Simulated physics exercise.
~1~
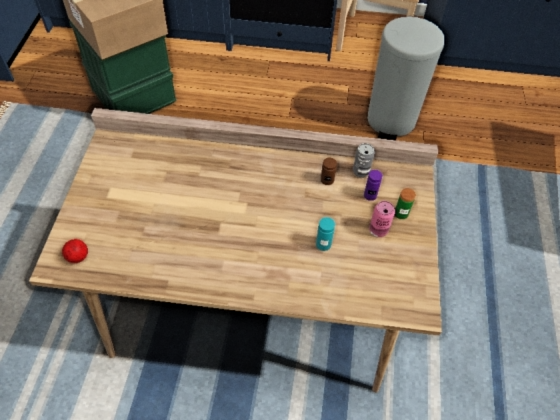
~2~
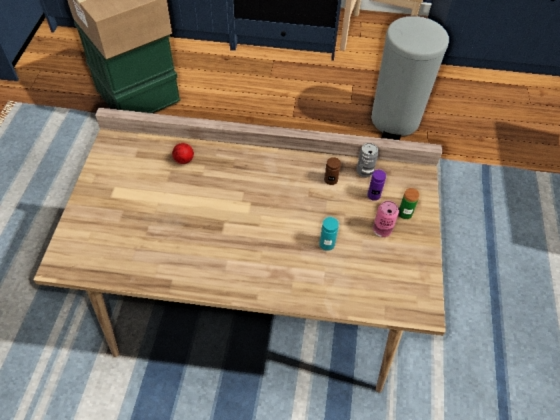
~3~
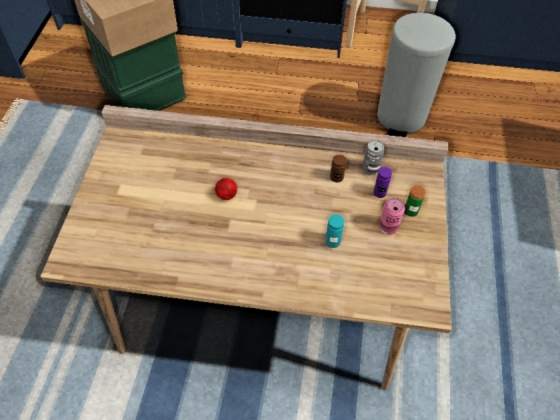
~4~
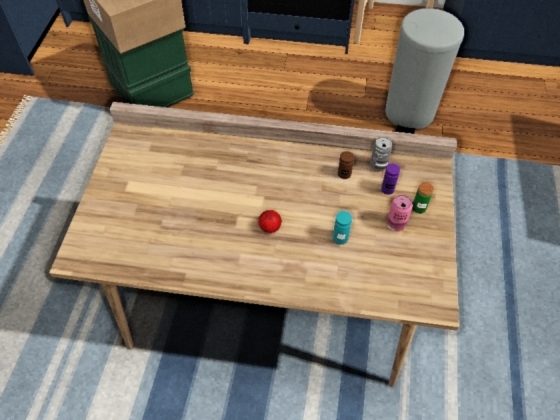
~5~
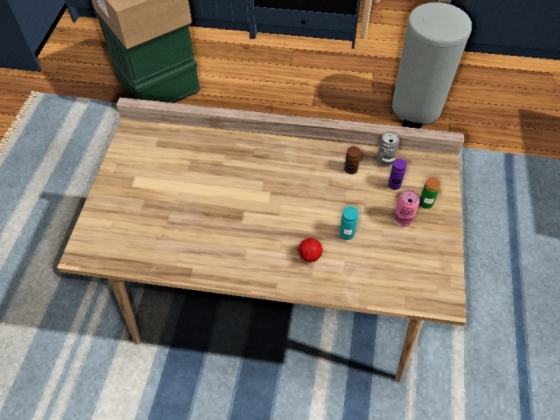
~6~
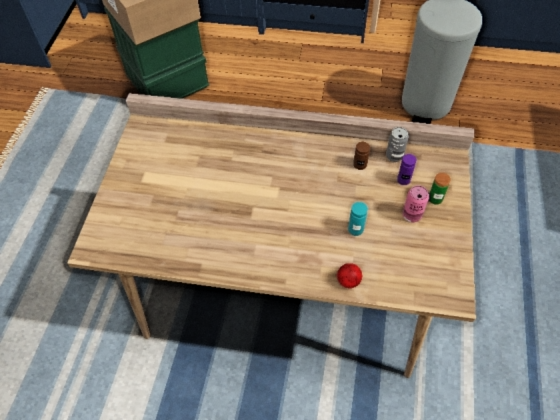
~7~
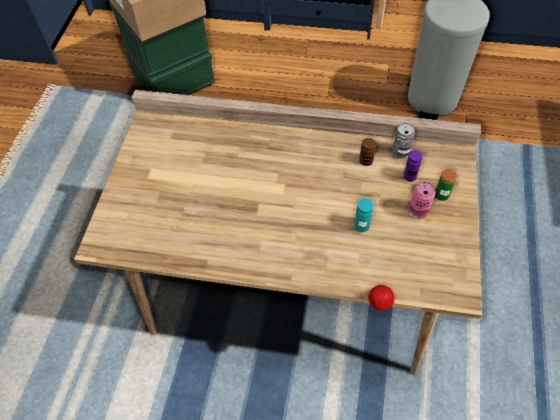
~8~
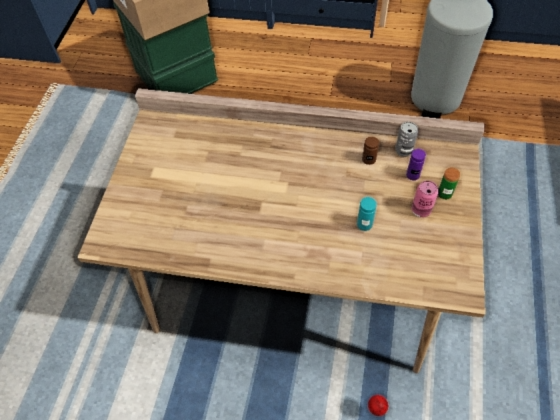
The video shows a red ball moving across a wooden table holding several shakers and cans, nearing the far rail, then heading right and toward the near edge. It drops off that edge and is last seen below the table, while the other items stay in place.
